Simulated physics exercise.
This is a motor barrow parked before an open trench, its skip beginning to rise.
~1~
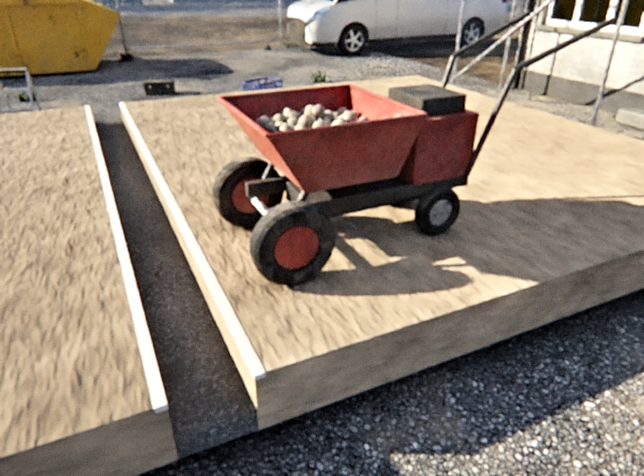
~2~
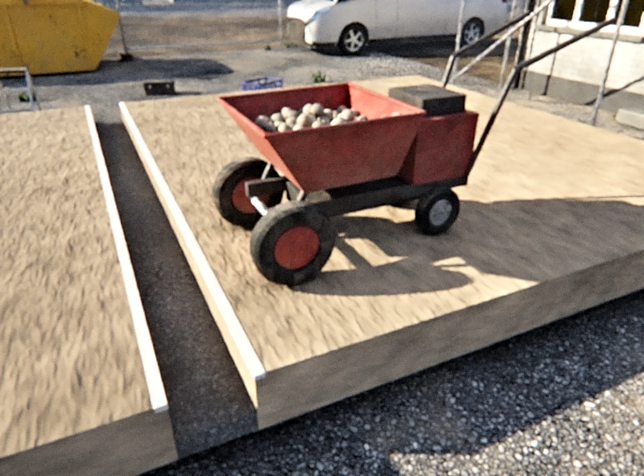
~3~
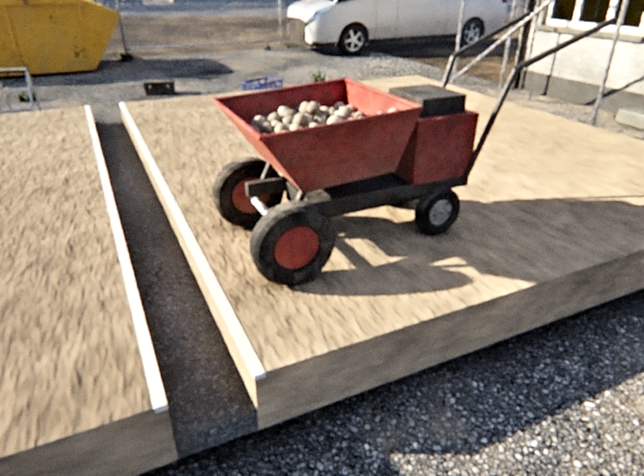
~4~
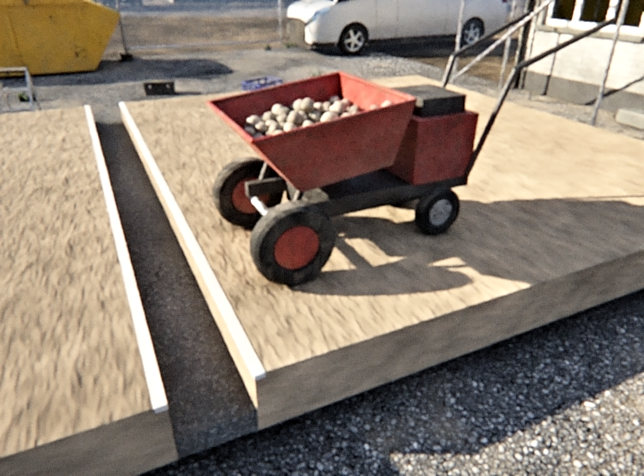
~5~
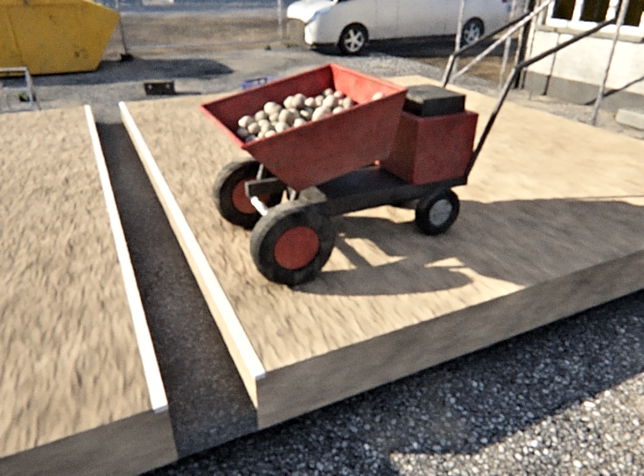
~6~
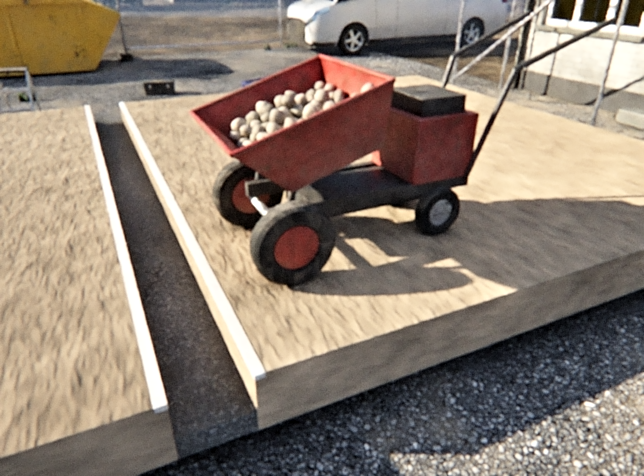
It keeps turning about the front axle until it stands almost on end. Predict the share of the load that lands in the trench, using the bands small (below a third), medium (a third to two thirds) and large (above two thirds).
Medium.
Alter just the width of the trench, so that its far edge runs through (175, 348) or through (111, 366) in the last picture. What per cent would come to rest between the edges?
Roughly 20 percent first and 90 percent second.
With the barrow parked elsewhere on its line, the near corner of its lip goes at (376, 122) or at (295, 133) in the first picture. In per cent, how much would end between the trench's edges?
Roughly 40 per cent, and 90 per cent.
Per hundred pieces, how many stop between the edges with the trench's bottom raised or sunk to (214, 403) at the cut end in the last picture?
The share would be roughly 50 per cent.
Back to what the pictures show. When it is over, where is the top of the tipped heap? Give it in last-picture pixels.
Settled peak, approx. (100, 259).
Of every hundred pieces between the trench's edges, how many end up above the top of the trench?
Roughly 0 %.
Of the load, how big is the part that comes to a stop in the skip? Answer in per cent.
Around 0 %.
Soon after the last picture, skip tipped steeply; all in the skip.
A little later, skip tipped right over; most in the skip; a small part in or heaped over the trench; a small part beyond it; a stray few falling.
Later still, skip tipped right over; a stray few in the skip; about half in or heaped over the trench; about half beyond it.
By the end, skip tipped right over; about half in or heaped over the trench; about half beyond it.
